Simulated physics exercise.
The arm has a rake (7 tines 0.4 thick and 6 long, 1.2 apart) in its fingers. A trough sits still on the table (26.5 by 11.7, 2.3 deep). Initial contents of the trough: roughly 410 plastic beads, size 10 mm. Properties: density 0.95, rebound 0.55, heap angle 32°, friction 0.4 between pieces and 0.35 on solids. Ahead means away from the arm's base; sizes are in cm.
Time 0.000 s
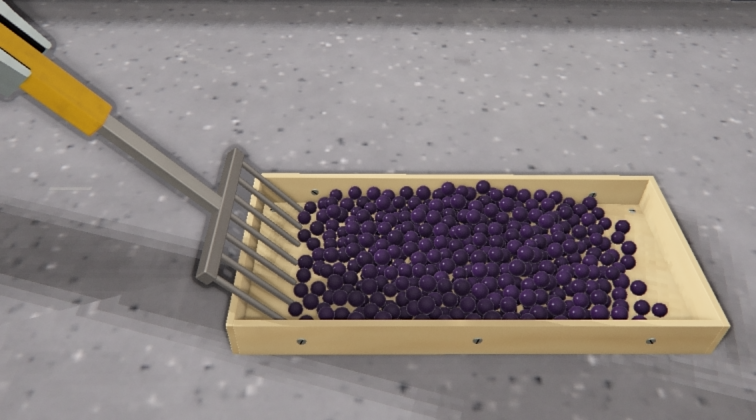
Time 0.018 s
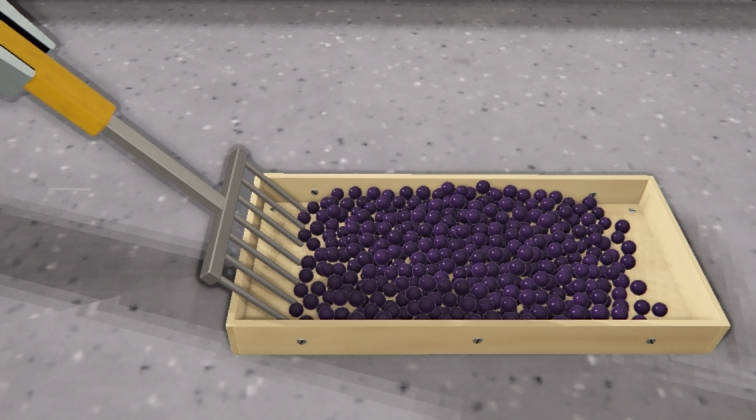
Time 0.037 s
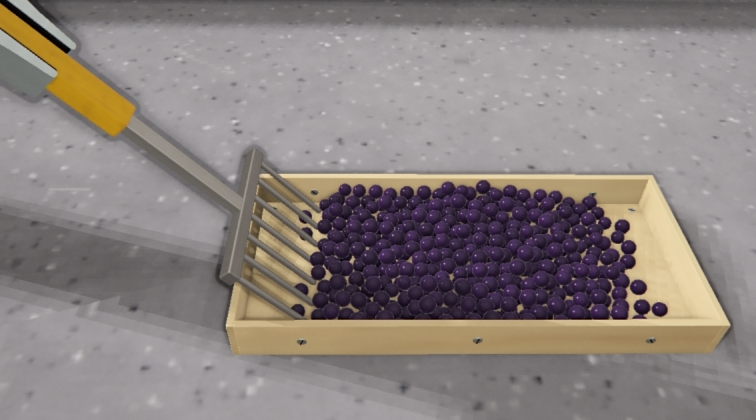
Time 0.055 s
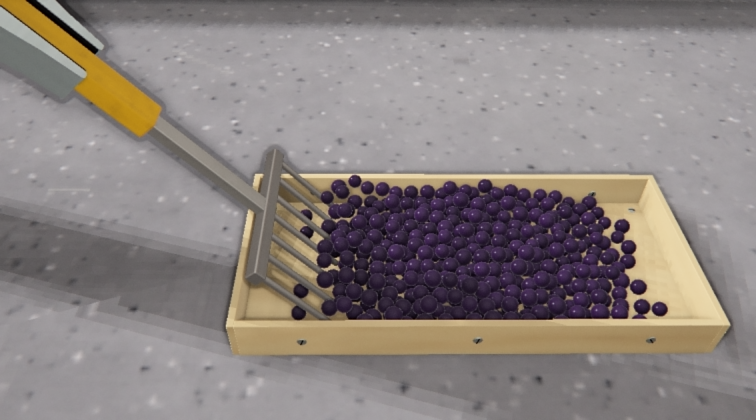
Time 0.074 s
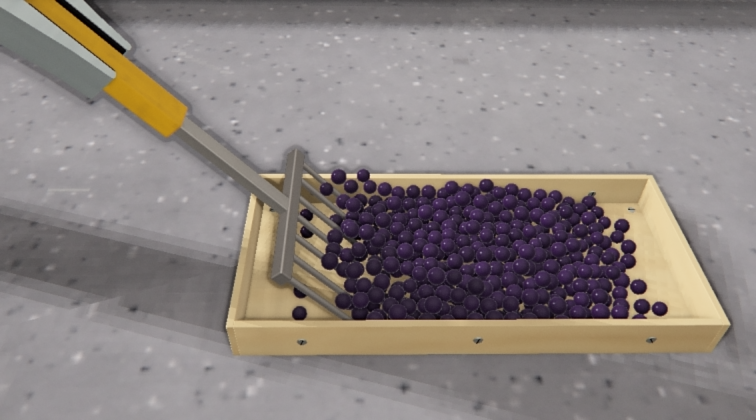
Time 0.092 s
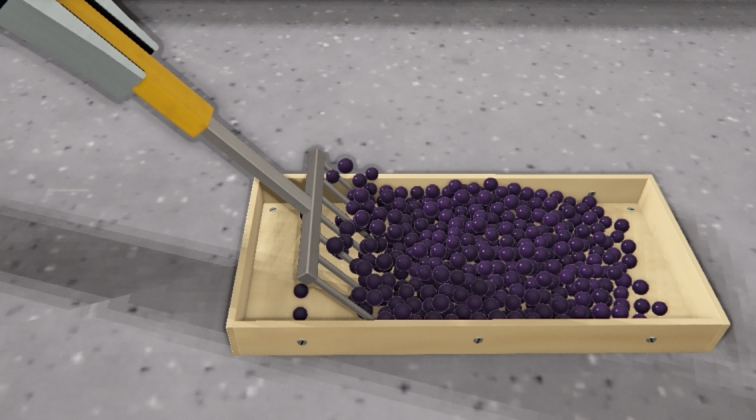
Metal rake held by a robotic arm pushing dark purple beads rightward through a shallow wooden tray, bunching them ahead of its tines.
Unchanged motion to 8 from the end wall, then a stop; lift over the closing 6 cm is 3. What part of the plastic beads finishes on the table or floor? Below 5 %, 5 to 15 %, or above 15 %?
5 to 15 %.
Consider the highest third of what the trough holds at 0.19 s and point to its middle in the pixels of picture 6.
It is centred roughly at (505, 233).
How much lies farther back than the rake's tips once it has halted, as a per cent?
Fraction behind tips: Near 35 in a hundred.
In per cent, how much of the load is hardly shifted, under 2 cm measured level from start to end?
I'd say something near 5 percent.
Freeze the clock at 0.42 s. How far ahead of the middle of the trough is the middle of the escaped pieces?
14 cm or so.
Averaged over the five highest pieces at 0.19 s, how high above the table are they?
Roughly 6 centimetres.
By 0.14 s, sloping 50°, highest piece 7 above the table; 408 in the trough.
By 0.19 s, sloping 50°, highest piece 7 above the table; 404 in the trough, 1 on the table or floor, 3 in flight or on the tool.
By 0.42 s, sloping 50°, highest piece 4 above the table; 377 in the trough, 30 on the table or floor, 1 in flight or on the tool.
By 1.12 s, sloping 50°, highest piece 4 above the table; 375 in the trough, 33 on the table or floor.
Final count, 375 in the trough, 33 on the table or floor. That is 8 % on the table or floor.
